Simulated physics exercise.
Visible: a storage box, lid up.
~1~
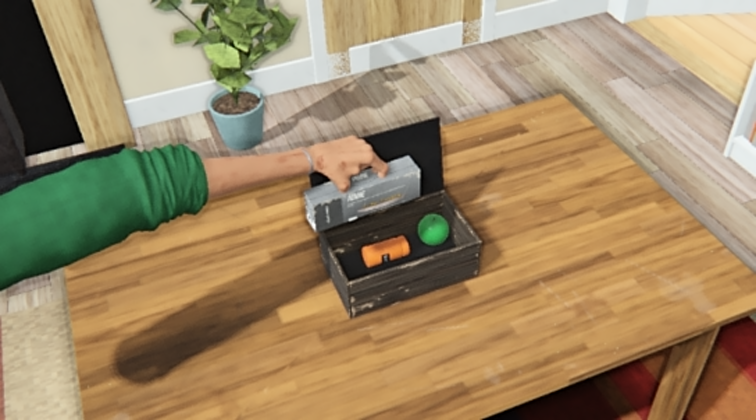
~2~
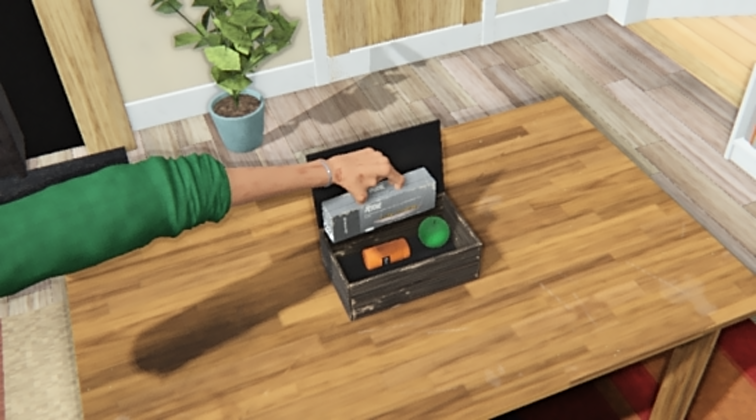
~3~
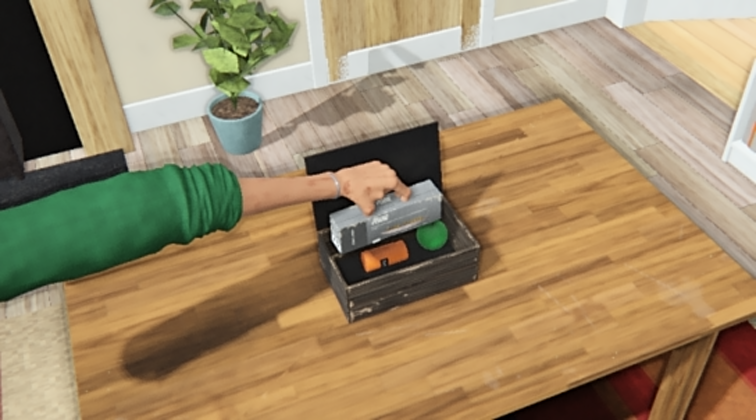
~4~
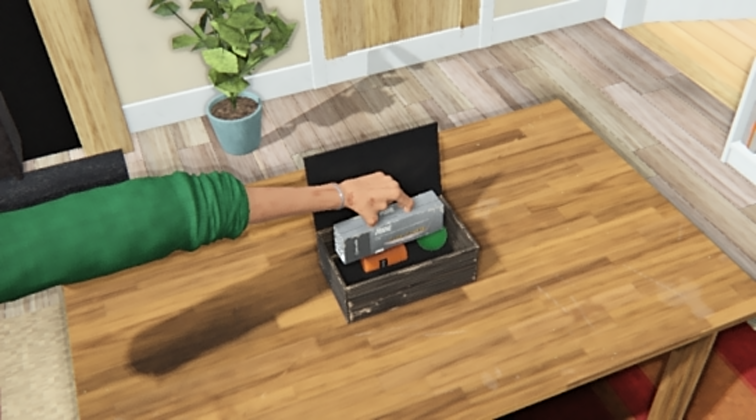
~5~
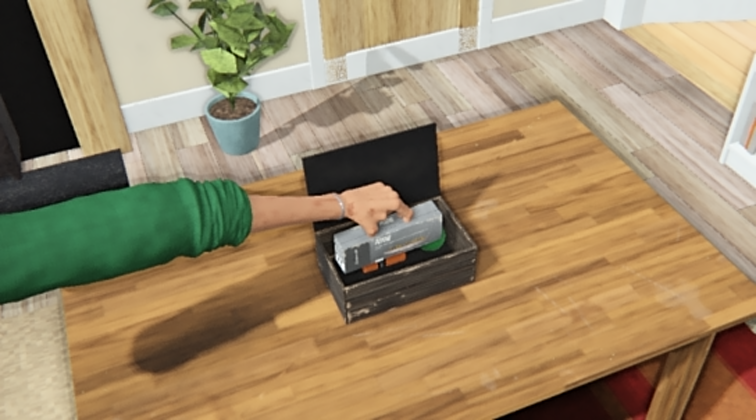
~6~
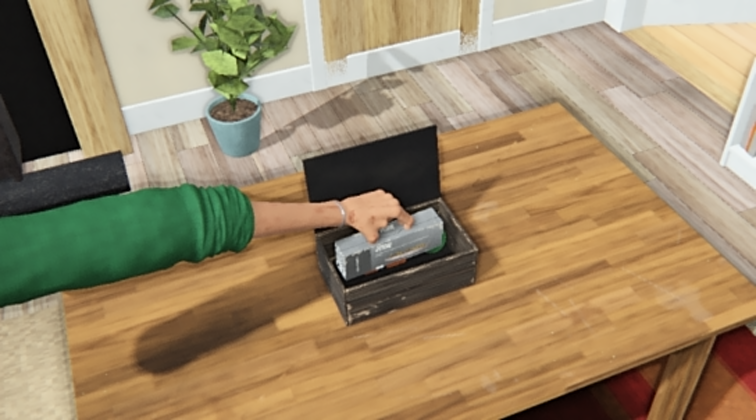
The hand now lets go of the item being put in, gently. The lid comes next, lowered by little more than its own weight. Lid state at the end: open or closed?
Closed.
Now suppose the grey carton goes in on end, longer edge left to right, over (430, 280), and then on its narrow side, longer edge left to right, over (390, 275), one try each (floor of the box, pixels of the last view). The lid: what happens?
Lid: First try open, second try closed.
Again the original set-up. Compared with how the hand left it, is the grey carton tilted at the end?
Observation: It tilts over.
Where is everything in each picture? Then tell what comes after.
In the first picture, still above its spot; grey carton (363, 194); green apple (433, 230).
In the second picture, still above its spot; grey carton (380, 204); green apple (434, 232).
In the third picture, still above its spot; grey carton (386, 216); green apple (432, 234).
In the fourth picture, still above its spot; grey carton (389, 227).
In the fifth picture, still above its spot; grey carton (389, 236).
In the sixth picture, in place under the hand; grey carton (390, 244).
Then, 0.30 s on from there, grey carton on its side near (396, 279).
Then, 1.40 s on from there, lid 72° above the rim; grey carton on its side near (396, 282); orange shaker shifted a little.
Then, 1.80 s on from there, lid 43° above the rim; grey carton on its side near (396, 282); orange shaker shifted a little.
Then, 2.20 s on from there, lid 7° above the rim; grey carton on its side near (396, 282); orange shaker shifted a little.
In the end, lid shut; toppled in the box, grey carton; the other 2 unmoved. At the end, from the last picture's camera, grey carton near (396, 282).
